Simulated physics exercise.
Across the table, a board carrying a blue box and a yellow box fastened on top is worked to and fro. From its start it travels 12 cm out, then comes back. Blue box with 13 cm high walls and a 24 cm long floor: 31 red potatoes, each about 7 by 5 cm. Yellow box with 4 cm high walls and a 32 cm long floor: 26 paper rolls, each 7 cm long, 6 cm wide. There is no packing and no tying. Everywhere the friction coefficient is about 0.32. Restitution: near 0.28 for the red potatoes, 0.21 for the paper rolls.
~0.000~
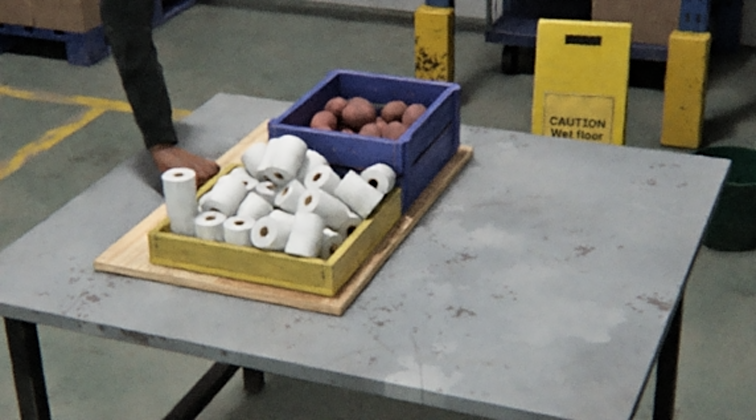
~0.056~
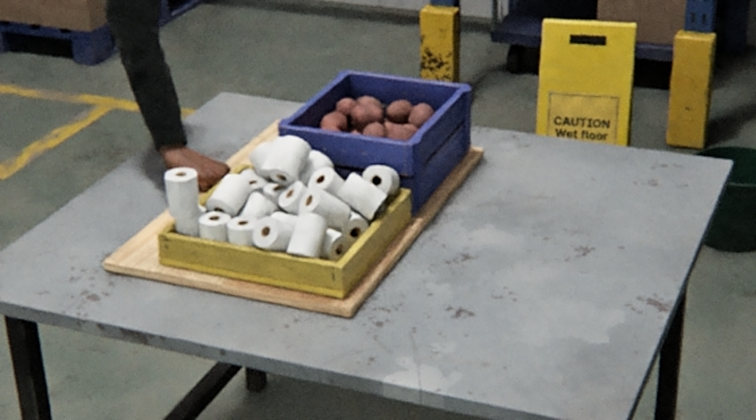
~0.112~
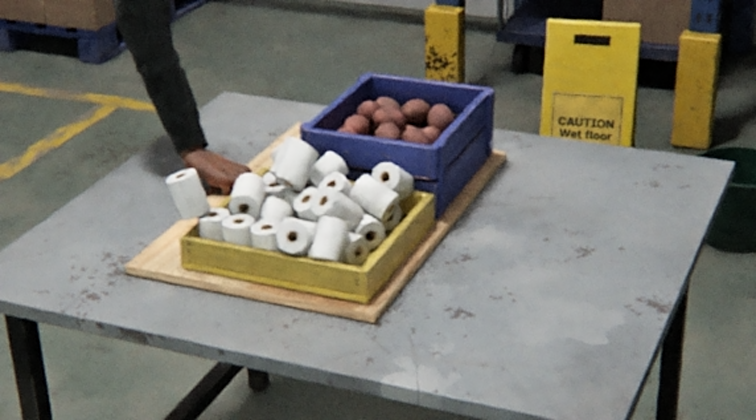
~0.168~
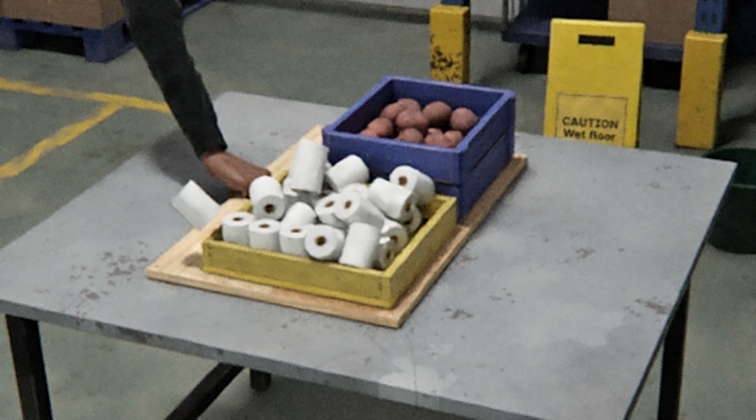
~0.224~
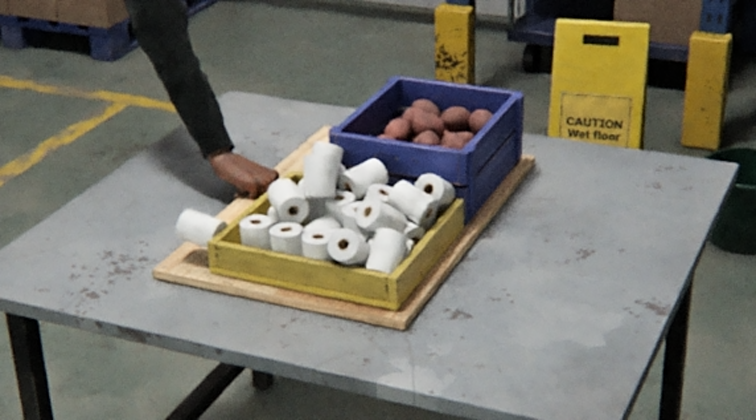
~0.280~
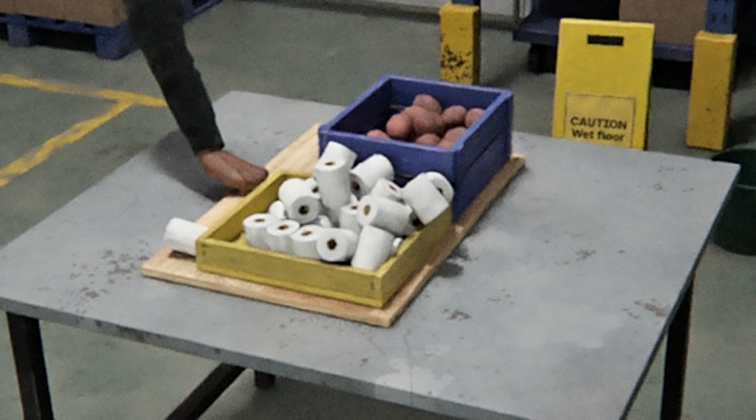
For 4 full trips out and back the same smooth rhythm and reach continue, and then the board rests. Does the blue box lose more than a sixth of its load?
I expect it to lose a smaller share than one sixth.
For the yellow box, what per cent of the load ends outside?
Yellow box: 25%.
After 0.59 s, blue box 31 in, 0 out and yellow box 21 in, 5 out.
After 0.98 s, blue box 31 in, 0 out and yellow box 20 in, 6 out.
After 1.53 s, blue box 31 in, 0 out and yellow box 19 in, 7 out.
Outcome (at 2.23 s), blue box 31 in, 0 out and yellow box 19 in, 7 out. Asked share, 0 of 31, 0 per cent.
